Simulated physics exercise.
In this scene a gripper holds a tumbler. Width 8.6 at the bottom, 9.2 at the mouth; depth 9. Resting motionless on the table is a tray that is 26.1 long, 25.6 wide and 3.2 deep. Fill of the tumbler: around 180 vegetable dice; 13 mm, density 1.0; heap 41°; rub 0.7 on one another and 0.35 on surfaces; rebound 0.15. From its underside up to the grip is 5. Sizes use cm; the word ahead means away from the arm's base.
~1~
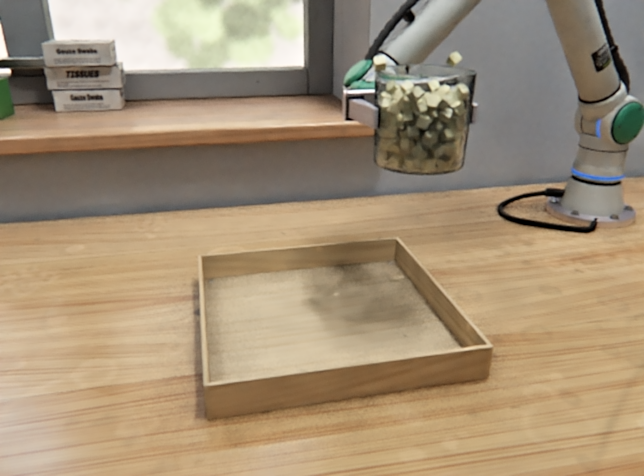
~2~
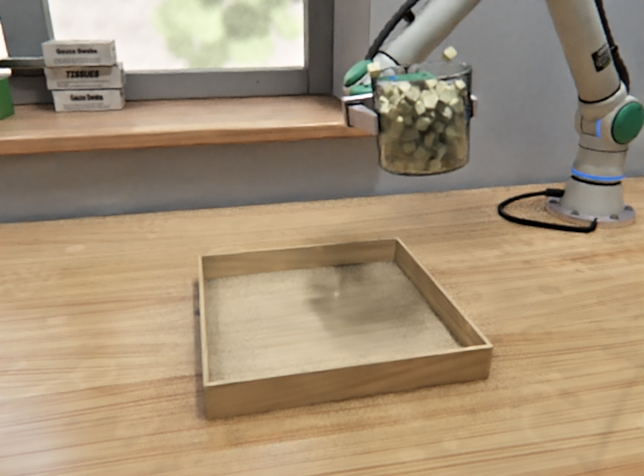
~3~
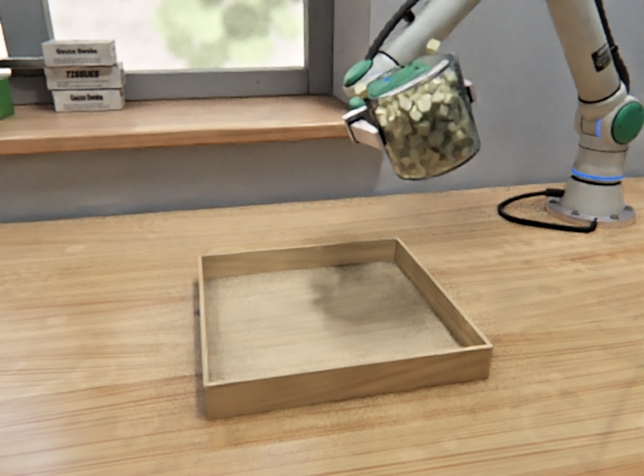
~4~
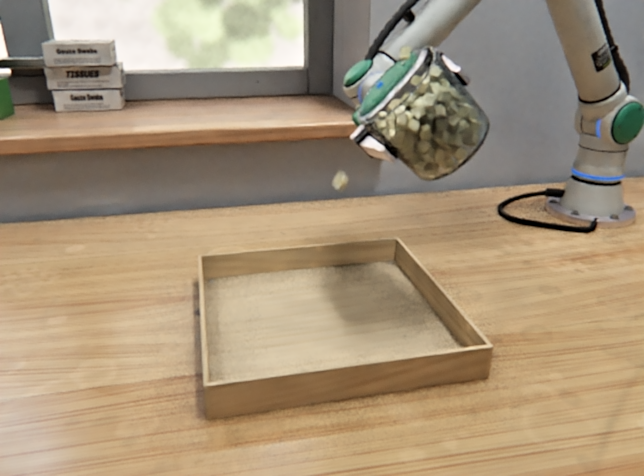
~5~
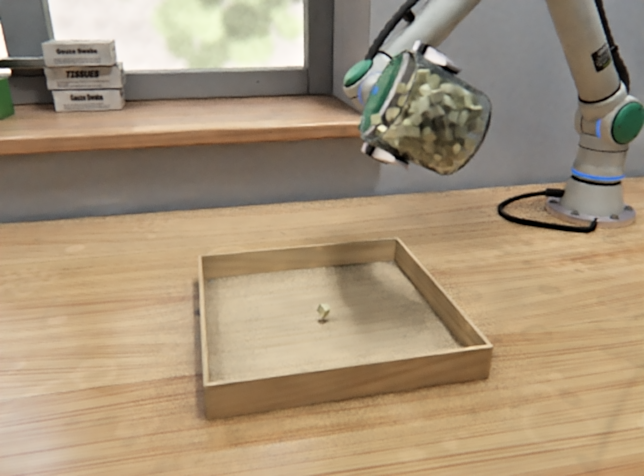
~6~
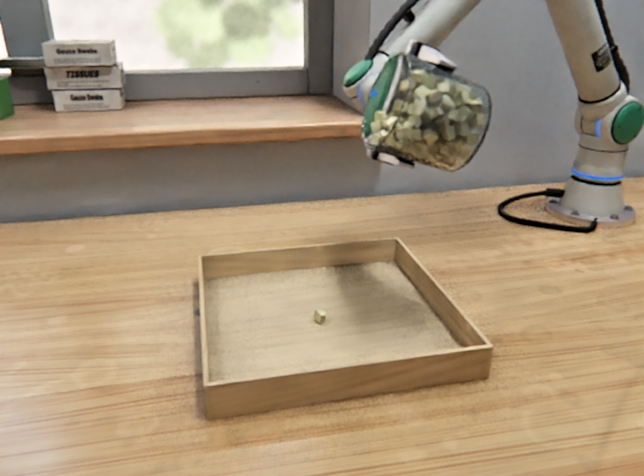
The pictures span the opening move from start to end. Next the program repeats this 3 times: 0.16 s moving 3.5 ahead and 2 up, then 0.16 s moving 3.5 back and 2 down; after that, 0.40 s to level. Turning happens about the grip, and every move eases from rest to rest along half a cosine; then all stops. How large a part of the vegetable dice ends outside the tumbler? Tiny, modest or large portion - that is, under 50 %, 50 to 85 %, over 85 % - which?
A tiny portion.
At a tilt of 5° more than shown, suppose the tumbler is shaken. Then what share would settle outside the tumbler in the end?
It would then be near 45 per cent.
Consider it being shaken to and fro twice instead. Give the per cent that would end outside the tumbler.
My guess is near 25 per cent.
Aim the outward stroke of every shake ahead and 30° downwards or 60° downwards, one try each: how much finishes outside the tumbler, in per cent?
Try one gives about 5 in a hundred, try two about 0 in a hundred.
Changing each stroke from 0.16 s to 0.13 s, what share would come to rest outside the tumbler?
I'd expect close to 55 in a hundred.
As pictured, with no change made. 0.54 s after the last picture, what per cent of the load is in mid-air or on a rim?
Roughly 3 per cent.
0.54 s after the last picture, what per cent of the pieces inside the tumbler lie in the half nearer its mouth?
About 50 percent.
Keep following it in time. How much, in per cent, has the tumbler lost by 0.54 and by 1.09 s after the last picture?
15, then 30.
Then, 0.54 s later, tilted 70° forward, highest piece 26 above the table; 157 in the tumbler, 22 in the tray, 5 in flight or on a rim.
Then, 1.09 s later, tilted 54° forward, highest piece 24 above the table; 132 in the tumbler, 51 in the tray, 1 in flight or on a rim.
Then, 1.56 s later, level, highest piece 26 above the table; 132 in the tumbler, 52 in the tray.
Then, 2.61 s later, level, highest piece 26 above the table; 132 in the tumbler, 52 in the tray.
At rest, 132 in the tumbler, 52 in the tray. That is 28 % outside the tumbler.
